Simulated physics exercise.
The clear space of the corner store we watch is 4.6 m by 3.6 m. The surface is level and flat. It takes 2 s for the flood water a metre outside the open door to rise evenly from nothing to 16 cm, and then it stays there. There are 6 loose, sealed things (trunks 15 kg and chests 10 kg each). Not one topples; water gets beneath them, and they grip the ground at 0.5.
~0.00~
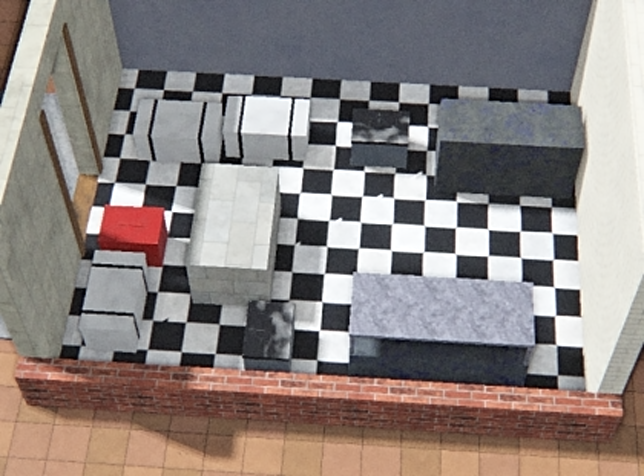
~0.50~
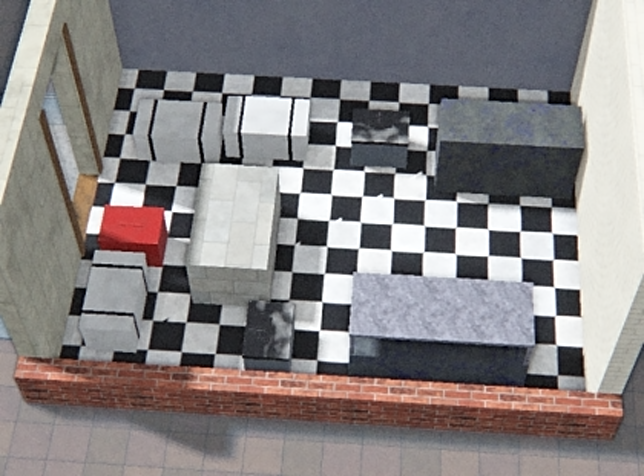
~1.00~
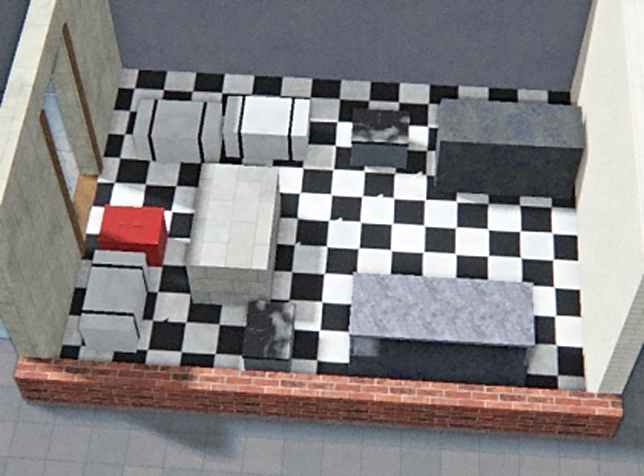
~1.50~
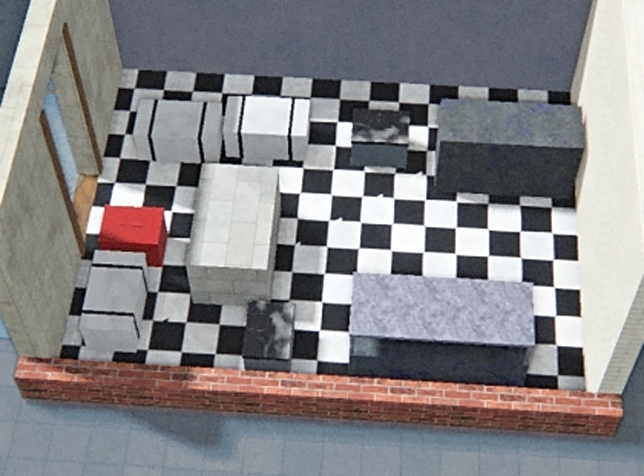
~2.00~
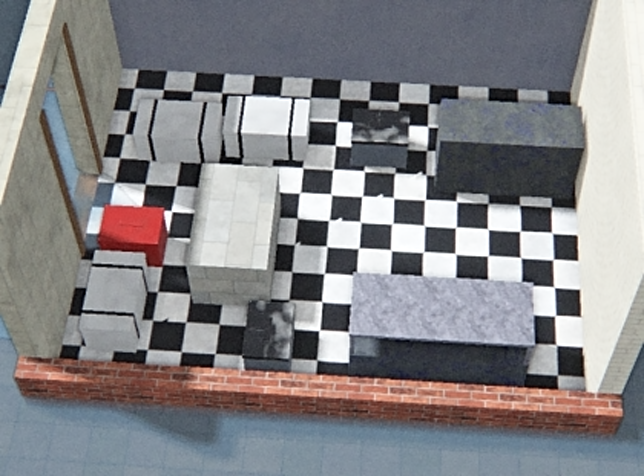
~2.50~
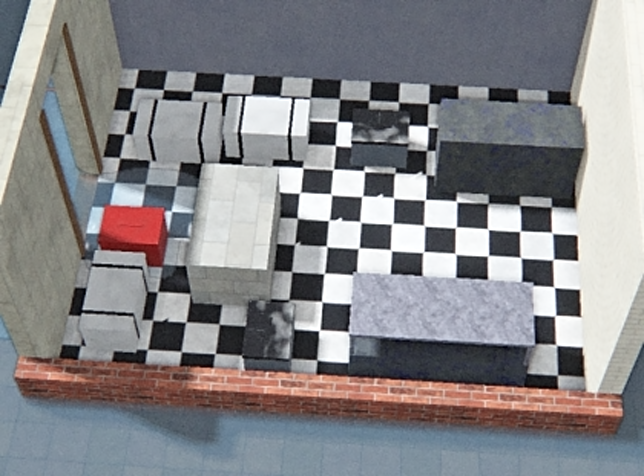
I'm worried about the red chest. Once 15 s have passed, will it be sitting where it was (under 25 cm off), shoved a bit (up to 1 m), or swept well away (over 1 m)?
Distance covered: Large.
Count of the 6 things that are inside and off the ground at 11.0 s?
The count is 4.
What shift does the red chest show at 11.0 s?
Roughly 140 cm by then.
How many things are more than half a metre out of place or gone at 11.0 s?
My count gives 3.
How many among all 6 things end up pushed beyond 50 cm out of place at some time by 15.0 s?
I get 6.
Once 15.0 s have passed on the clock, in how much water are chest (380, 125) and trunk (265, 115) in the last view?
Around 6 cm and 9 cm.
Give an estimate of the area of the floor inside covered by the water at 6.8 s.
Wet: Near 12 m2.
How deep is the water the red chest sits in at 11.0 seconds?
Roughly 4 cm.
After 3.5 s the red chest is near (159, 237), 0.3 m from its start, afloat; 1 afloat.
After 6.8 s the red chest is near (162, 336), 1.2 m from its start, afloat; 2 afloat.
After 11.0 s the red chest is near (245, 312), 1.4 m from its start, afloat; 4 afloat.
After 15.0 s the red chest is near (249, 313), 1.4 m from its start, afloat; 6 afloat.
